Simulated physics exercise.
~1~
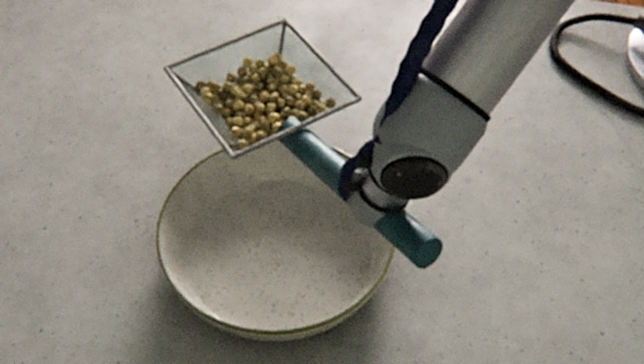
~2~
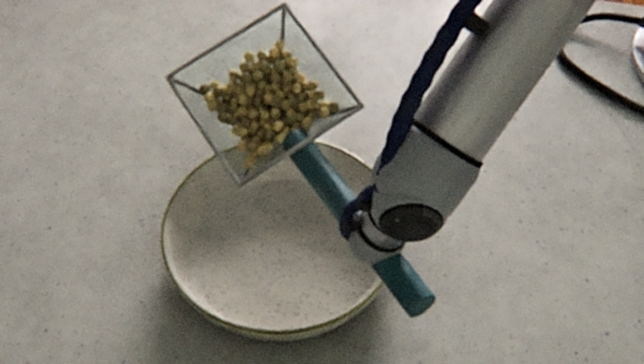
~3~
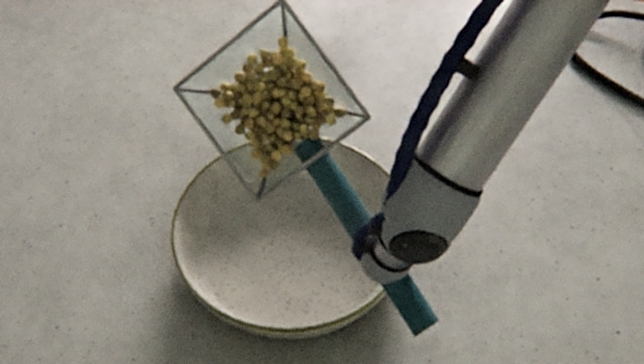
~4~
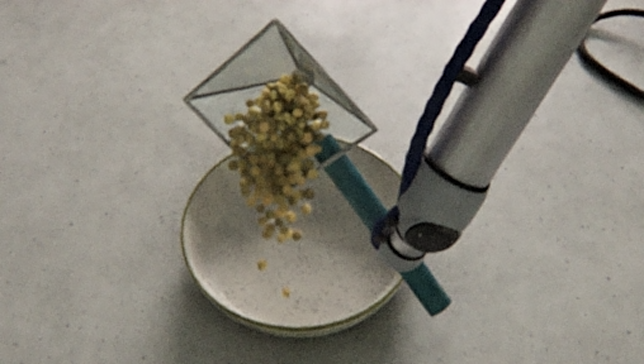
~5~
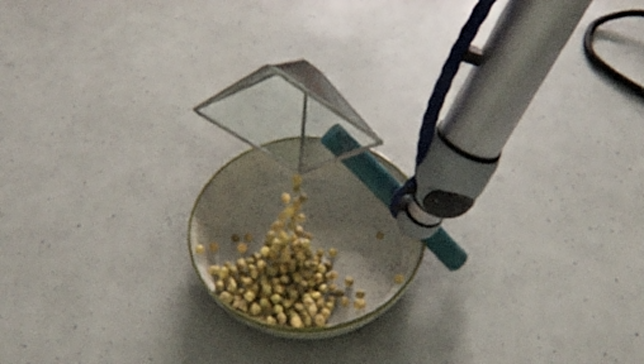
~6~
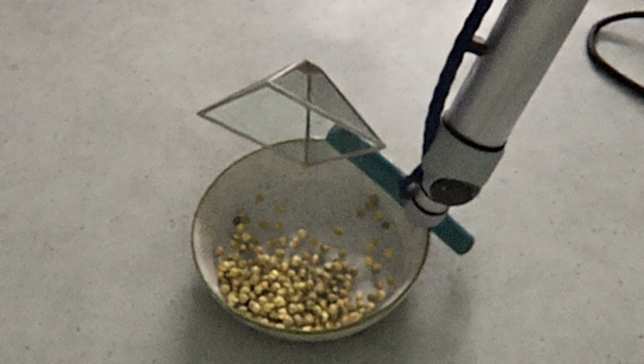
A robot arm gripping a teal handle steadily tipped a clear, square scoop of soya beans over a round, pale pan. The beans slid out in a clump and poured down, leaving the scoop overturned and empty above beans spread across the pan.
